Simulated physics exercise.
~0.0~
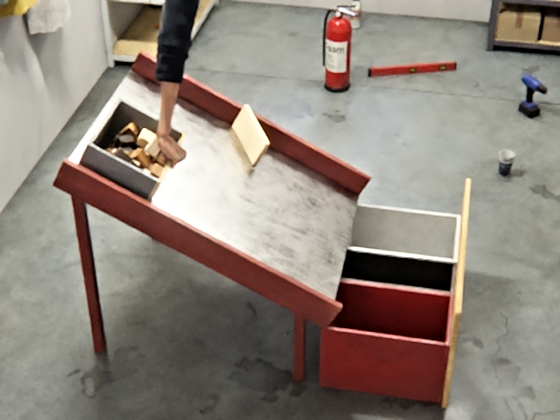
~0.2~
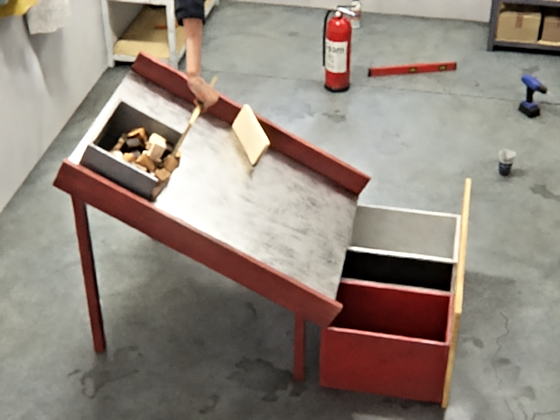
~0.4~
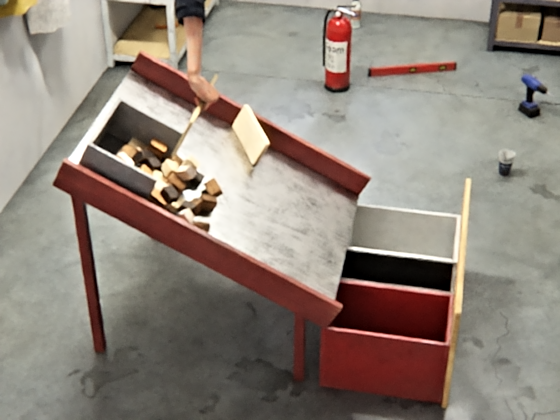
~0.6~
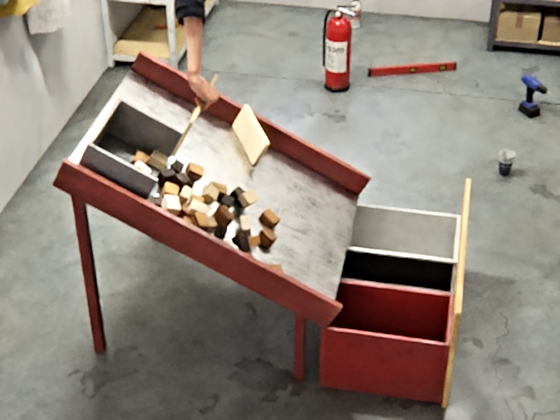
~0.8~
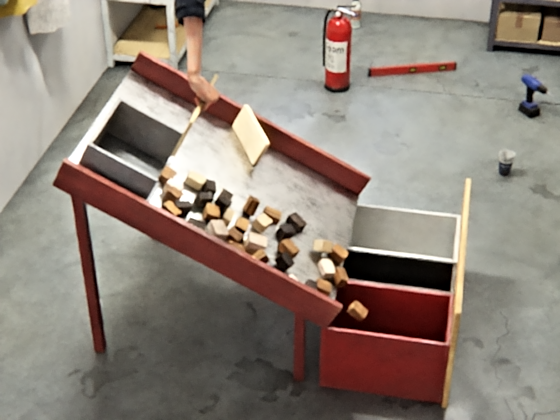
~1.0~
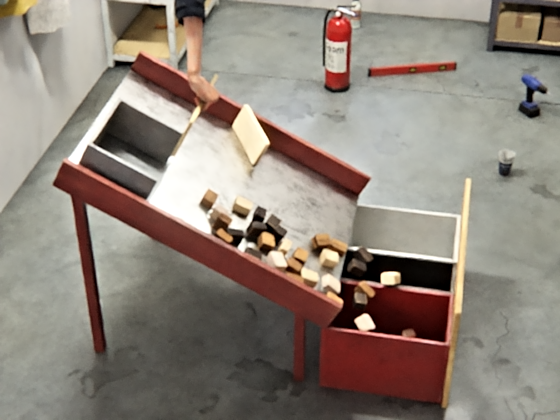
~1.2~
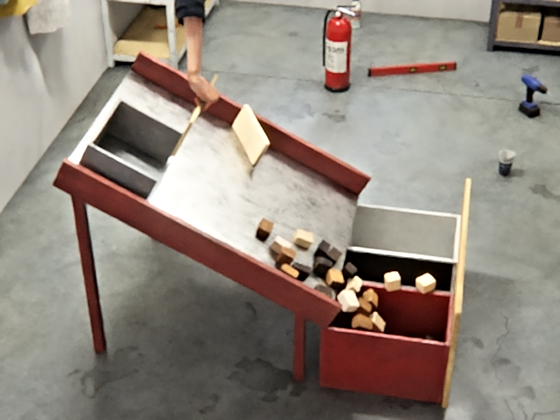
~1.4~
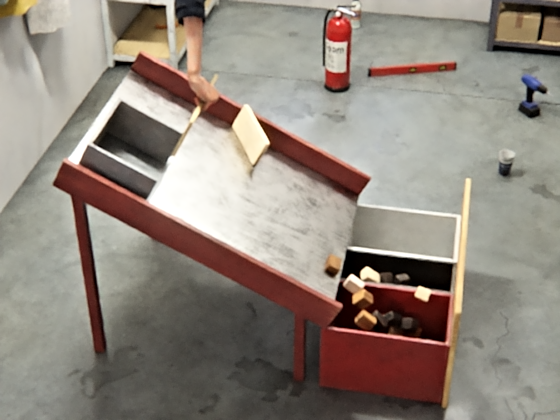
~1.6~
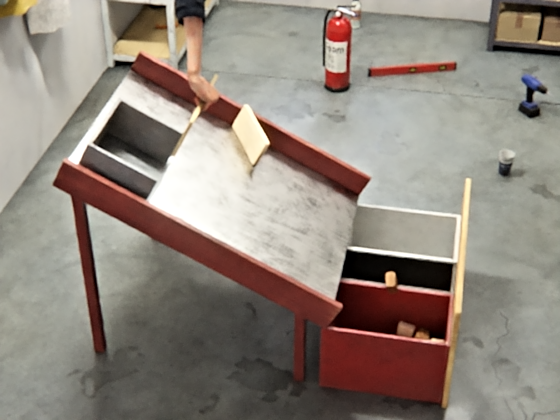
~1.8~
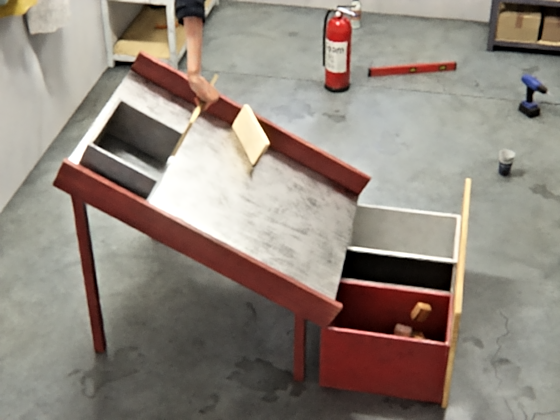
A red-edged sloping table with a grey surface stands on a concrete workshop floor, seen from above, with a fire extinguisher behind it. Small wooden blocks in light, reddish and dark tones fill a grey pen at its upper left, and white, black and red containers wait at the lower right. A hand reaches in, lifts the gate away and holds it aside. The blocks spill out, tumble down past an angled board and bunch along the near edge. They drop off the end, some into the black tub but most into the red bin, leaving the slope empty.
